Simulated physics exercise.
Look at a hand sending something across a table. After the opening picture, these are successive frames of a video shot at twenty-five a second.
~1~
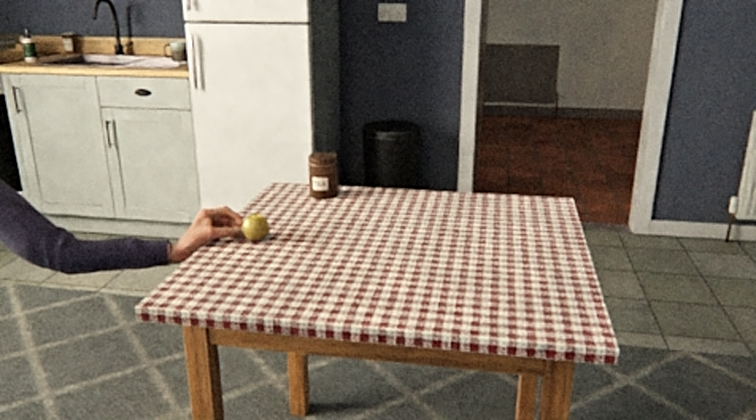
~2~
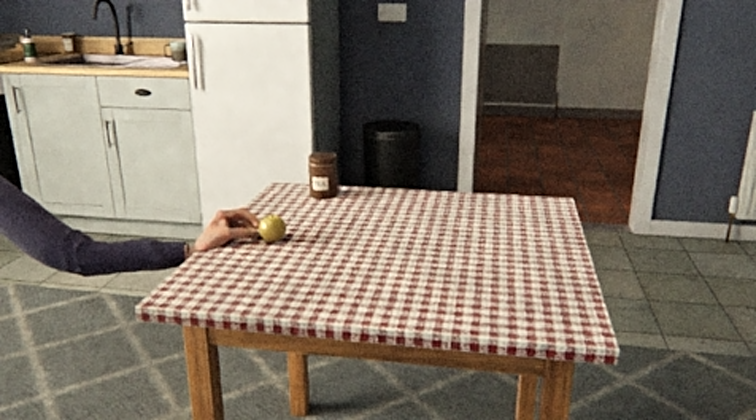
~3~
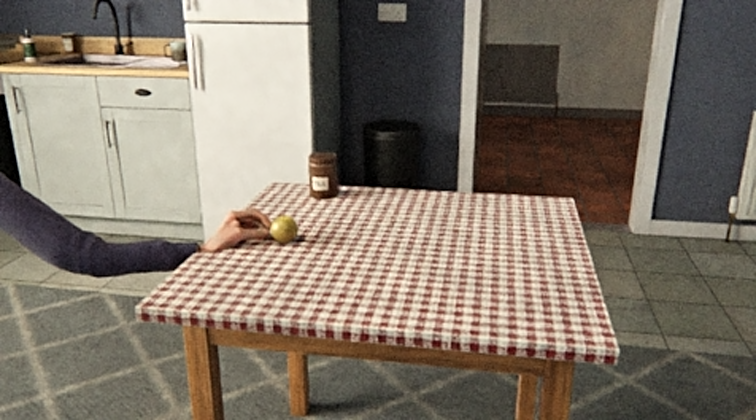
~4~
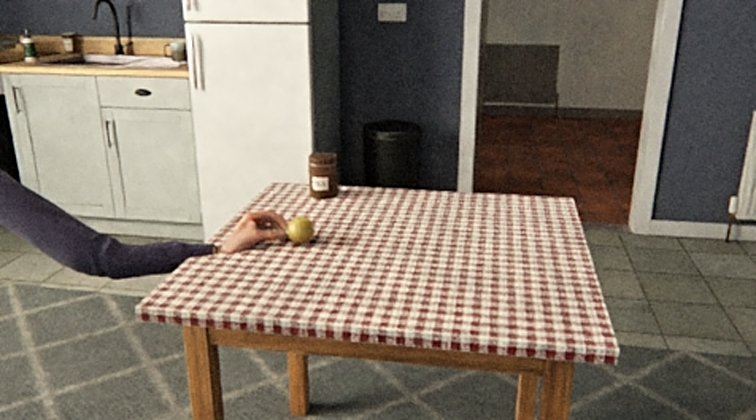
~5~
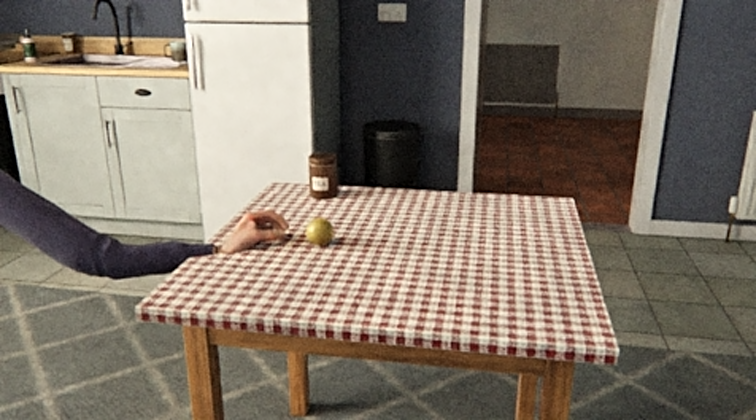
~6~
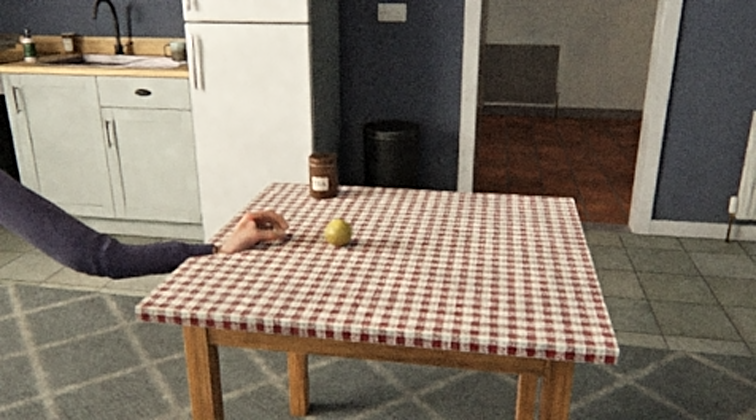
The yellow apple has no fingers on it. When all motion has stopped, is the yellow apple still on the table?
No, comes down.
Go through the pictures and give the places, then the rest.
In the first frame, under the hand; yellow apple (256, 227).
In the second frame, under the hand; yellow apple (273, 229).
In the third frame, under the hand; yellow apple (285, 229).
In the fourth frame, yellow apple (301, 230).
In the fifth frame, yellow apple (320, 232) moved about its own width.
In the sixth frame, yellow apple (339, 233) moved about its own width.
Then, 0.20 s later than the last frame, yellow apple moved well along near (431, 239).
Then, 0.60 s later than the last frame, yellow apple now off the table.
Then, 0.90 s later than the last frame, things are still on the move.
When it is over, off the table, yellow apple.
